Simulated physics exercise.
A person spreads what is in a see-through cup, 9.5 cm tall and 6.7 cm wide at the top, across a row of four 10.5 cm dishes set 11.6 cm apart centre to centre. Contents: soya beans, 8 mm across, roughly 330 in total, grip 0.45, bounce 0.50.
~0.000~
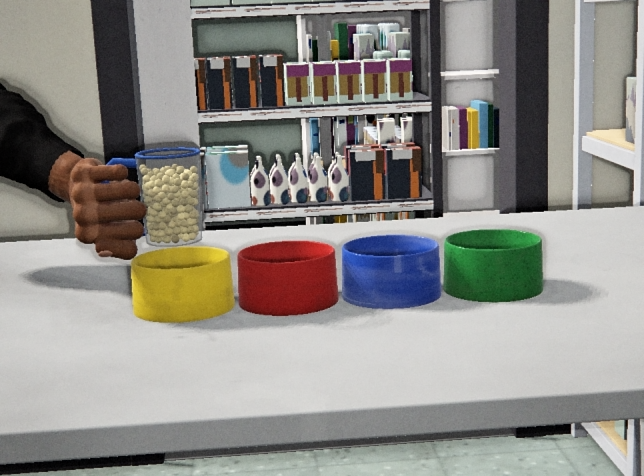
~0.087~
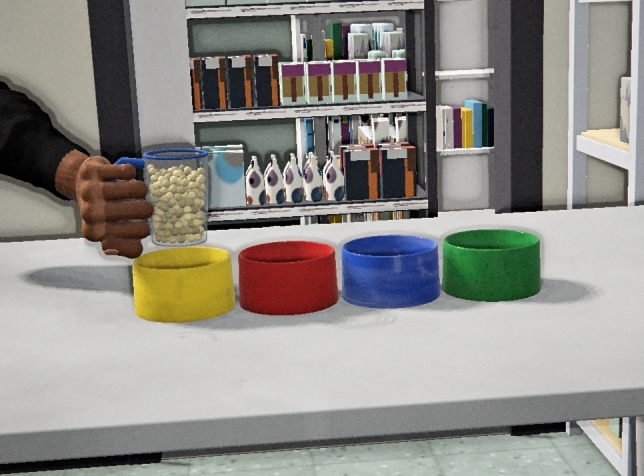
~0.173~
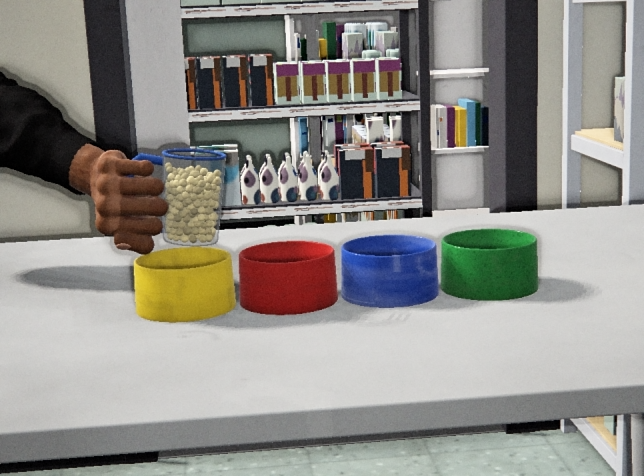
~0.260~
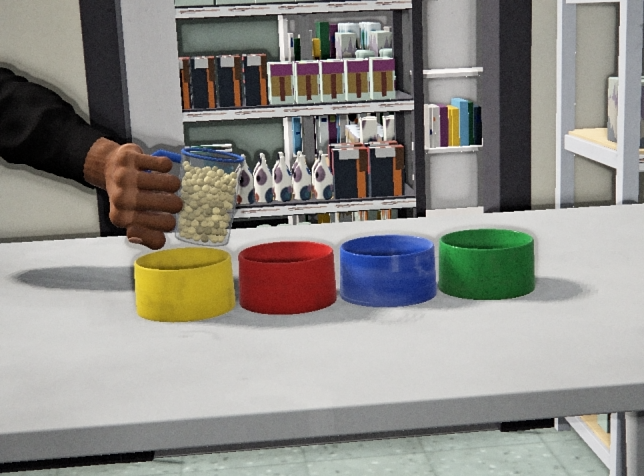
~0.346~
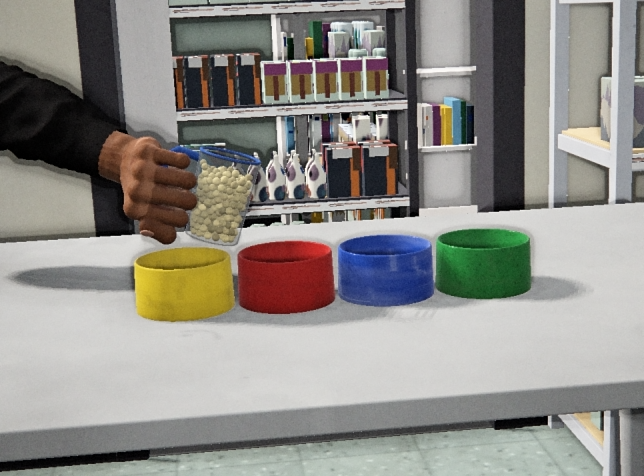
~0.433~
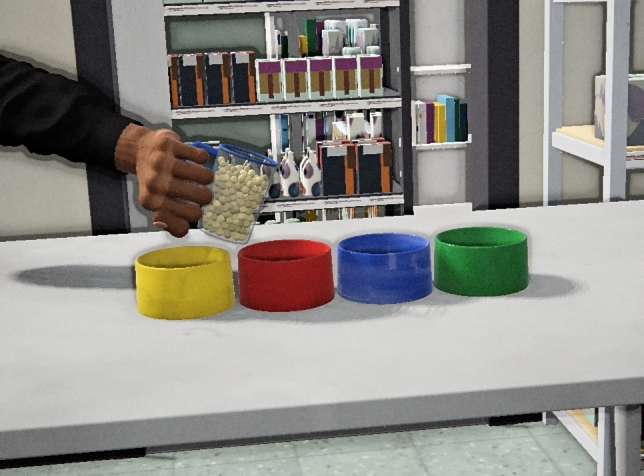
A hand moves a clear cup of pale beans rightward above colored dishes, gradually tilting it.
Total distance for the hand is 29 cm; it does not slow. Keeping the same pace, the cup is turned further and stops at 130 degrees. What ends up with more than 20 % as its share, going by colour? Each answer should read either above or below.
Red - below, blue - below, green - above, yellow - below, counter - below.
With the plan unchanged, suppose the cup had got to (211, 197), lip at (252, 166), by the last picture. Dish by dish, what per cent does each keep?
Final shares - red 0 %, blue 80 %, green 10 %, yellow 0 %.
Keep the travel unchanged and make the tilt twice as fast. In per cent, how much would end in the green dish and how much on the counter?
It would be green 0 and counter 10.
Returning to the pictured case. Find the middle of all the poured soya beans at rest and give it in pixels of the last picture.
About (484, 267).
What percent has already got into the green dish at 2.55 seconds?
Roughly 100 in a hundred.
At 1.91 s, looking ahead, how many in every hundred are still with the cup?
That would be some 70 per cent.
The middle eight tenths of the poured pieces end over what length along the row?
It spans roughly 6 centimetres along the row.
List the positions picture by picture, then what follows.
Cup at (171, 197), tilt 0 degrees, lip at (199, 152), moved 0.0 cm; middle of the pieces at (175, 206); yellow dish at (181, 258); red dish at (286, 252); blue dish at (390, 246); green dish at (493, 240), in the first picture.
Cup at (178, 198), tilt 2 degrees, lip at (207, 154), moved 0.6 cm; middle of the pieces at (182, 206), in the second picture.
Cup at (193, 197), tilt 6 degrees, lip at (225, 156), moved 2.1 cm; middle of the pieces at (195, 206), in the third picture.
Cup at (207, 197), tilt 11 degrees, lip at (243, 160), moved 3.7 cm; middle of the pieces at (209, 207), in the fourth picture.
Cup at (221, 197), tilt 16 degrees, lip at (260, 162), moved 5.3 cm; middle of the pieces at (222, 206), in the fifth picture.
Cup at (236, 195), tilt 21 degrees, lip at (277, 164), moved 7.0 cm; middle of the pieces at (236, 204); yellow dish at (183, 258); red dish at (284, 251); blue dish at (384, 244); green dish at (481, 237). The cup turns about 55 degrees a second and travels 19 cm a second, in the sixth picture.
After 1.32 s, tilt 72 degrees; cup holds 100 %.
After 1.91 s, tilt 105 degrees; cup holds 70 %, green 30 %.
After 2.55 s, tilt 130 degrees; cup holds 0 %, green 100 %.
At rest (2.9 s), red 0 %, blue 0 %, green 100 %, yellow 0 %, counter 0 %.
